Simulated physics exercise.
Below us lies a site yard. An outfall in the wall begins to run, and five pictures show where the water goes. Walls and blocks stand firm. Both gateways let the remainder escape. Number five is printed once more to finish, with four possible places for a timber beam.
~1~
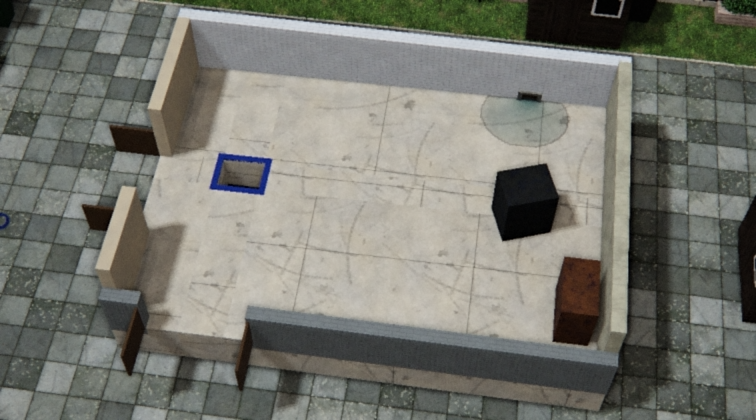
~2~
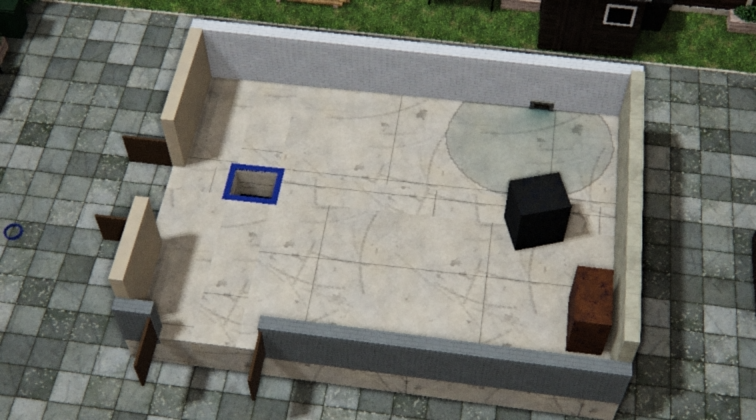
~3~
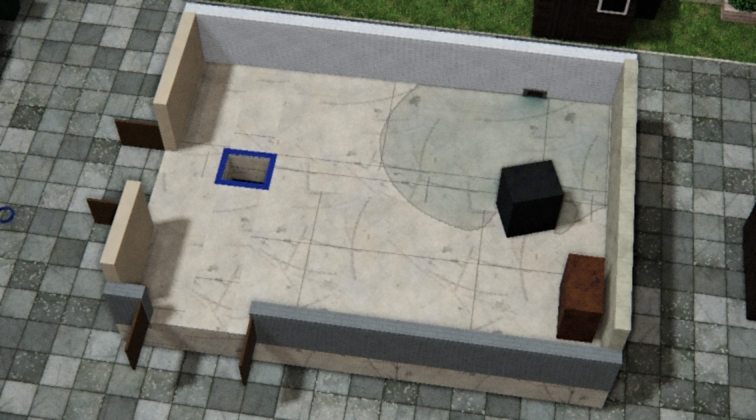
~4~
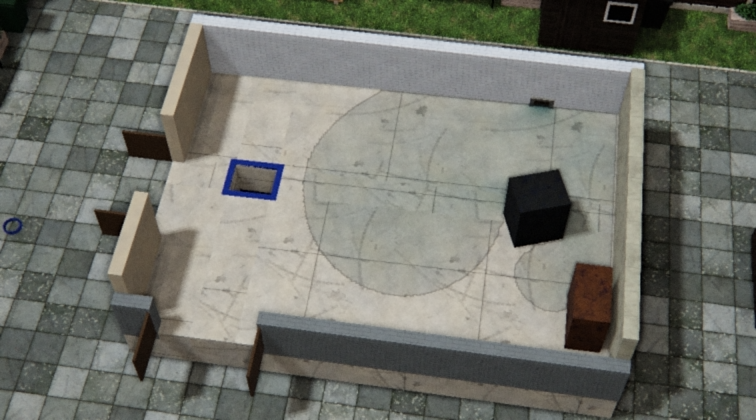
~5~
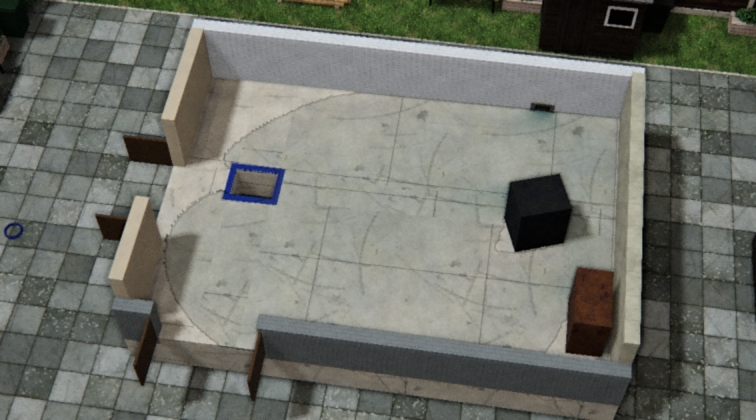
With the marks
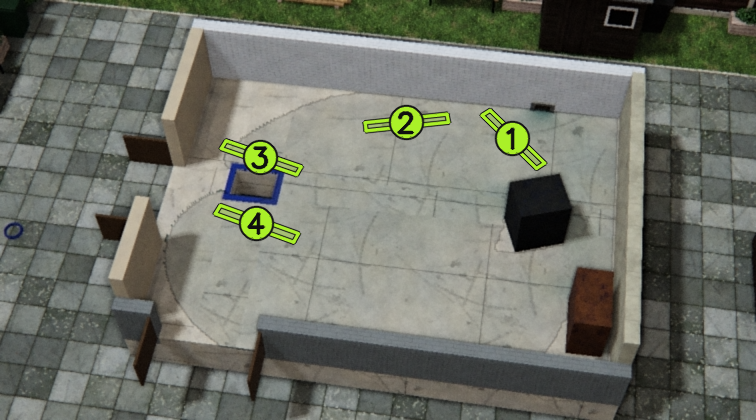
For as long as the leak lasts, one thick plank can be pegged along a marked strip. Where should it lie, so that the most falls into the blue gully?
Take 4.
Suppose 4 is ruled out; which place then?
That would be 2.
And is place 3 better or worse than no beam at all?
Place 3 is worse.
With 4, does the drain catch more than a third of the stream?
No.
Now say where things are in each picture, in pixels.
Outfall at (530, 96); blue gully at (241, 174); open gate at (200, 322); open gate at (161, 194); water covers 4 % of the ground and shows as far out as (497, 133); blue gully still dry.
Water covers 12 % of the ground and shows as far out as (502, 186); blue gully still dry.
Water covers 25 % of the ground and shows as far out as (427, 209); blue gully still dry.
Water covers 47 % of the ground and shows as far out as (319, 243); blue gully still dry.
Water covers 80 % of the ground and shows as far out as (175, 262); blue gully taking water.
On the marked copy, 1 from (486, 112) to (540, 165); 2 from (365, 126) to (447, 118); 3 from (223, 144) to (298, 170); 4 from (217, 209) to (296, 237).
With 1, about 7 % of the stream runs into the blue gully, about 93 % out by the gates.
With 2, about 15 % of the stream runs into the blue gully, about 85 % out by the gates.
With 3, about 10 % of the stream runs into the blue gully, about 90 % out by the gates.
With 4, about 27 % of the stream runs into the blue gully, about 73 % out by the gates.
